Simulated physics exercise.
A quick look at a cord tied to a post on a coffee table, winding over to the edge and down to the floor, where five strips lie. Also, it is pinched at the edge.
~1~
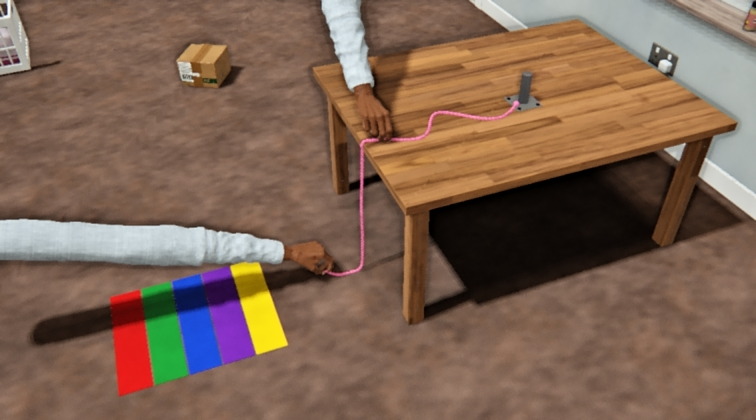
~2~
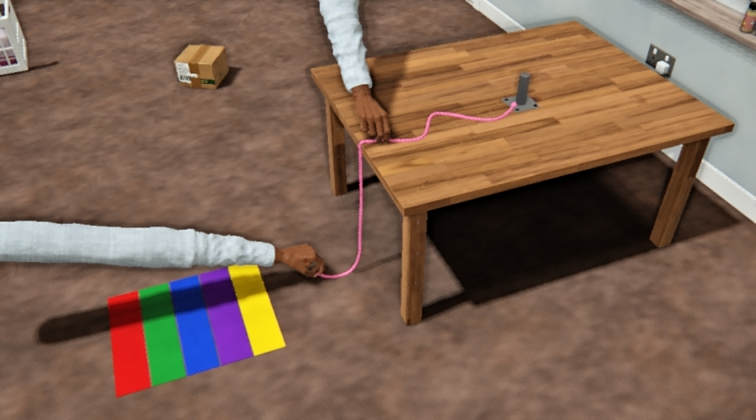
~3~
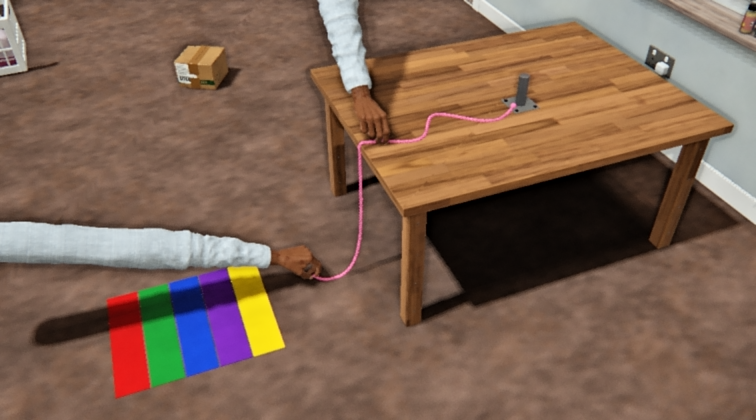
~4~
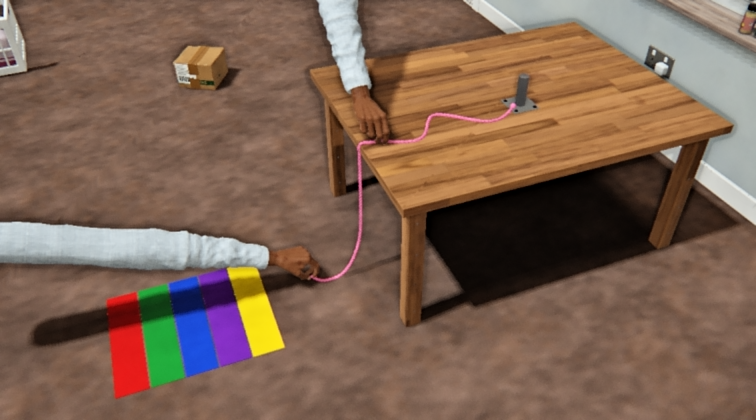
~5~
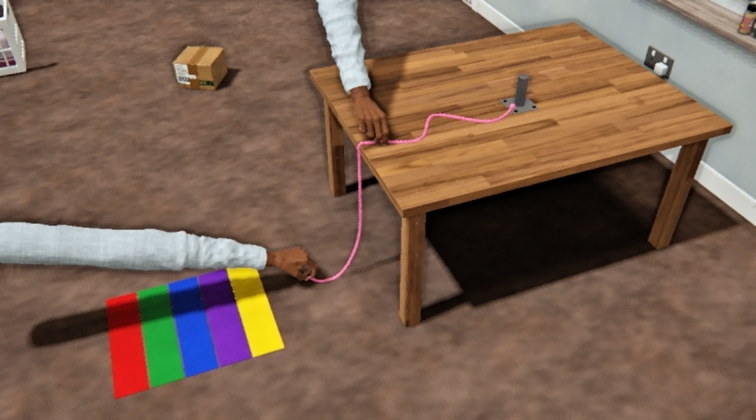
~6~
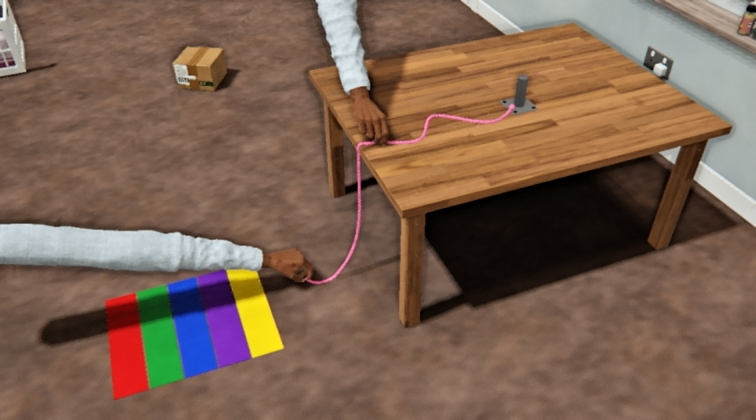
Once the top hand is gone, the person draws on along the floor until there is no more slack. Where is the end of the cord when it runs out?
Above the blue strip.
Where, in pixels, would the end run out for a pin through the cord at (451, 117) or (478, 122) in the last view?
Try by try: (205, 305), (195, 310).
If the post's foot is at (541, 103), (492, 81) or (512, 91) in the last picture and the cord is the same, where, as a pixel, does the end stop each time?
It works out at around (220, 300), (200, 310) and (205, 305) for the three tries.
Soon after, end near (239, 297); over yellow.
Then, end near (208, 305); over purple.
At full stretch, end near (188, 311); over blue. It halts on the blue strip.
